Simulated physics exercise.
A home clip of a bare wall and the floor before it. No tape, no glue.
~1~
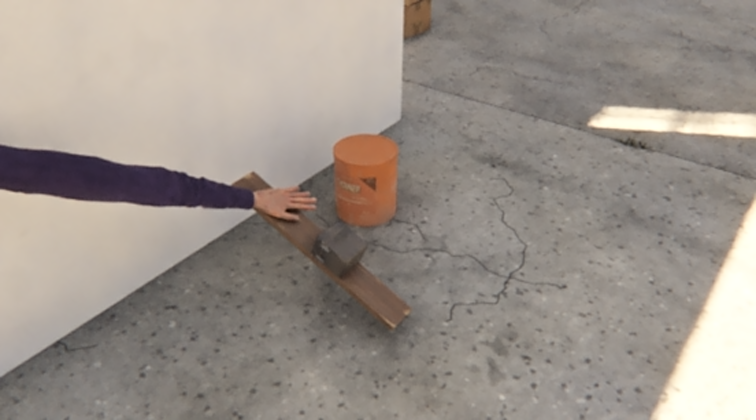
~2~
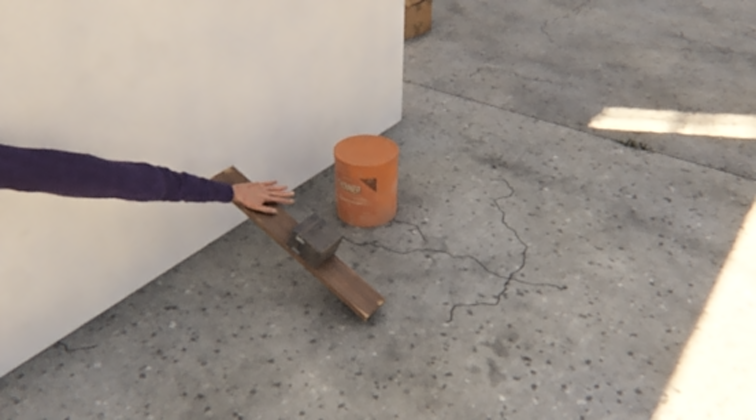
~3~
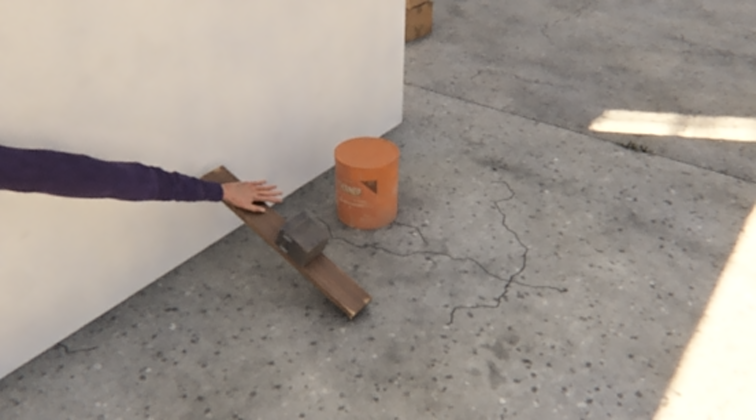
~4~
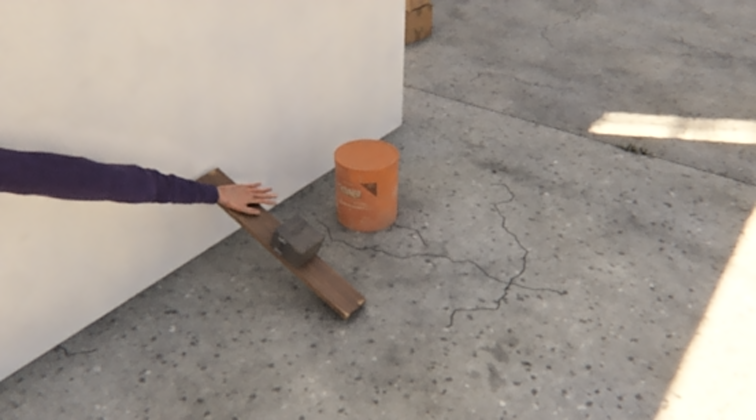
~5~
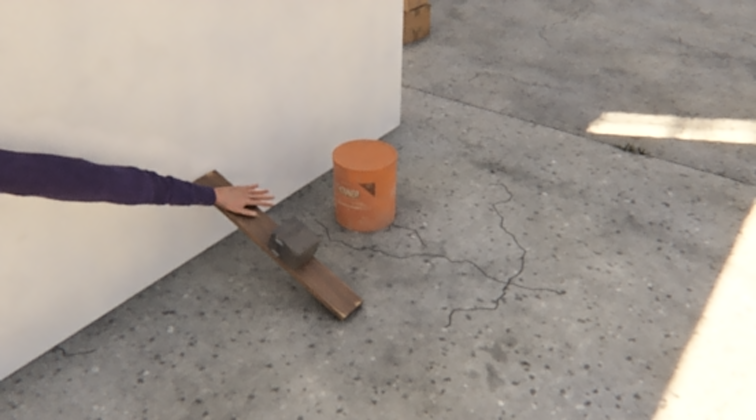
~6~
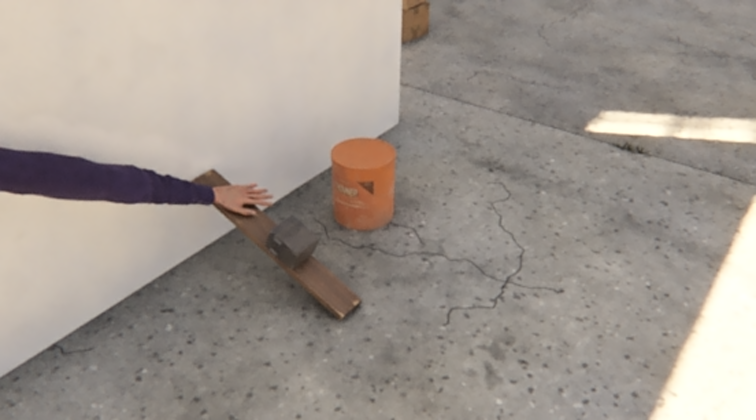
An arm in a dark purple sleeve reaches in from the left before a bare white wall and speckled, cracked concrete floor, seen from above at an angle. Its hand rests on a slanting brown plank with a dark block at its middle, left of an orange pail. The hand and plank shift a little leftward to the wall, then stay nearly still, while the view barely moves.
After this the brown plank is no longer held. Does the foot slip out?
It slips out.
Then, 0.30 s past the last view, brown plank leaning 19° more than when let go near (282, 270).
Then, 0.60 s past the last view, brown plank leaning 23° more than when let go near (284, 277).
Finally, moved from the start, brown plank; orange pail still in place. Final places as the last picture's camera would see them, brown plank near (283, 276). The plank gives way.
